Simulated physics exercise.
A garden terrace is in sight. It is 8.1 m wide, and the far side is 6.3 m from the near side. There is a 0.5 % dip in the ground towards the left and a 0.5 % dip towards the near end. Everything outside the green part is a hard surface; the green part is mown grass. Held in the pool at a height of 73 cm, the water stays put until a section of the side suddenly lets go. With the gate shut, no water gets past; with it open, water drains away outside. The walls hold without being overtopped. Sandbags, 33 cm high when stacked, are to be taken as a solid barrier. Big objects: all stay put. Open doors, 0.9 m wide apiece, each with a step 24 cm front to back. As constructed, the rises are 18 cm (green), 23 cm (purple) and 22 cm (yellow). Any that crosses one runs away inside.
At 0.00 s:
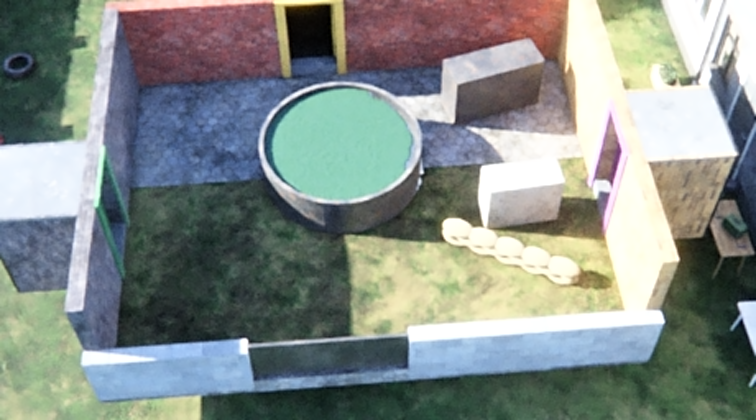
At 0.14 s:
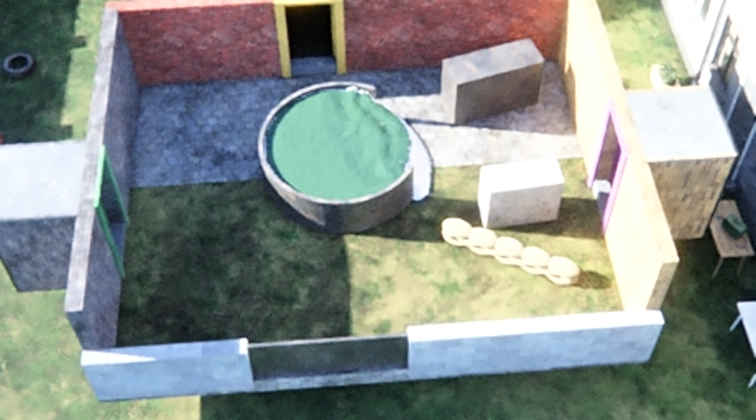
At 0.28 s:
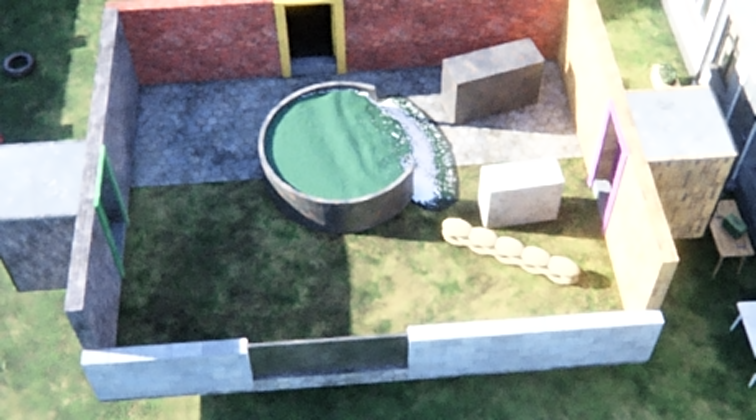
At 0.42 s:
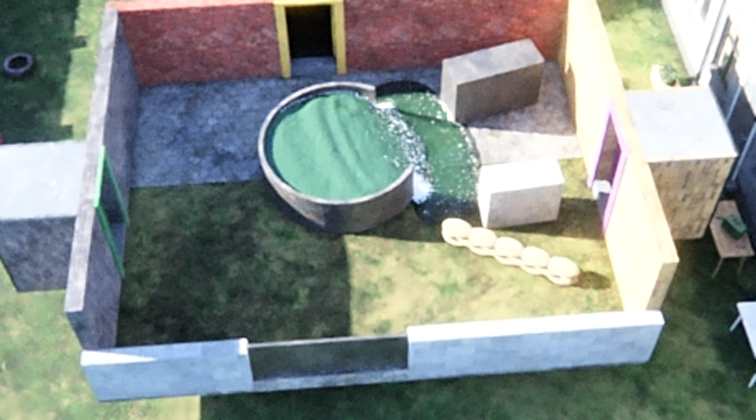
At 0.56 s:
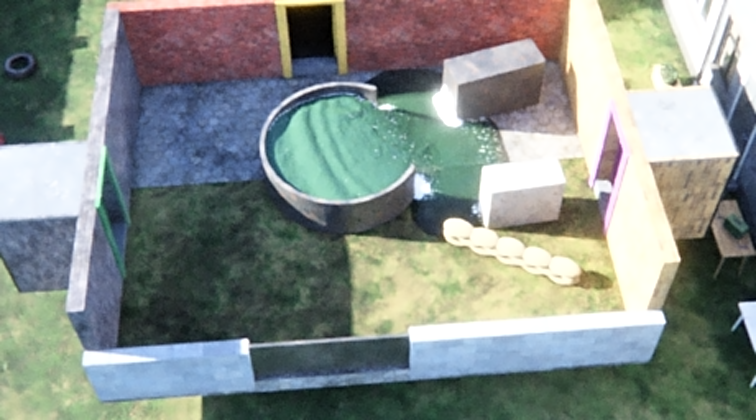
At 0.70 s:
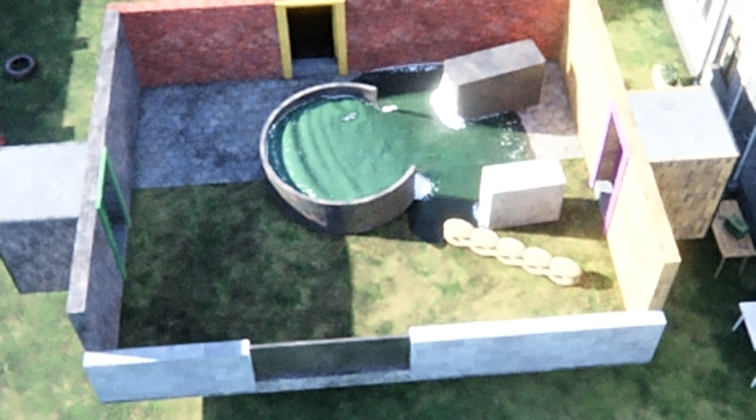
A round pool of green water stands in a walled garden terrace, seen from high above by a still camera. A yellow doorway is set in the red back wall, a green one at left and a purple one at right, with a brown block, a white block and a row of pale rounded shapes right of the pool. The pool's right side opens and water pours out, foaming, then spreads dark green across the paving around both blocks while ripples cross the pool.
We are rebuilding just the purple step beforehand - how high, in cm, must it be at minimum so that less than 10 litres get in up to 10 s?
It needs to be about 20 cm high.
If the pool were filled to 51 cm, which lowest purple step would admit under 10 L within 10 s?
Then a height close to 12.5 cm.
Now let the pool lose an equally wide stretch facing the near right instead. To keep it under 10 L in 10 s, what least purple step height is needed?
In that case you'd want it roughly 16 cm high.
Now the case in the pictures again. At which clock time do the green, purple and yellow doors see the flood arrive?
Green: 6.5 s; purple: 1.4 s; yellow: 1.4 s.
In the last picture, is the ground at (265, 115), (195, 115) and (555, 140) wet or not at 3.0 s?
Soaked; untouched; soaked.
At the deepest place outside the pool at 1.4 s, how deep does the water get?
Max depth: About 49 cm.
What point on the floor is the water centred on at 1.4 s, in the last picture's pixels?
Centre estimate: (391, 159) px, approximately.
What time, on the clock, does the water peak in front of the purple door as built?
Approximately 2.4 s.
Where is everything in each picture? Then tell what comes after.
In the first picture, the pool at (341, 143) is whole and still, 73 cm deep; the purple door at (608, 171) is dry.
In the second picture, the gap is at (412, 143), the front 0.3 m out at a hidden place; the back of the pool holds 73 cm.
In the third picture, the gap is at (412, 144), the front 0.7 m out at (454, 196); the back of the pool holds 73 cm.
In the fourth picture, the gap is at (412, 146), the front 1.2 m out at a hidden place; the back of the pool holds 73 cm.
In the fifth picture, the front is at a hidden place, 1.7 m from the gap at (413, 146); 5.6 m2 of floor is wet, 73 cm left at the back.
In the sixth picture, the front is at a hidden place, 2.2 m from the gap at (413, 146); 7.4 m2 of floor is wet, 68 cm left at the back; the purple door at (610, 171), 3.5 m from the gap, is still 1.0 m from the nearest water.
After 1.4 s water covers 25 % of the floor, deepest (49 cm) near (449, 121); 5 cm at the purple door, 0 litres in over its 23 cm step.
After 3.0 s water covers 40 % of the floor, deepest (44 cm) near (563, 106); 22 cm at the purple door, 2 litres in over its 23 cm step.
After 10.0 s water covers 95 % of the floor, deepest (14 cm) near (402, 131); 9 cm at the purple door, 4 litres in over its 23 cm step.
At the purple door as built, the water arrived by 1.4 s and peaked near 23 cm at 2.4 s.
With a step of 17.5 cm, 20 litres would have come in within the 10 s; with 23.5 cm, 3 litres. So under 10 litres takes about 20 cm.
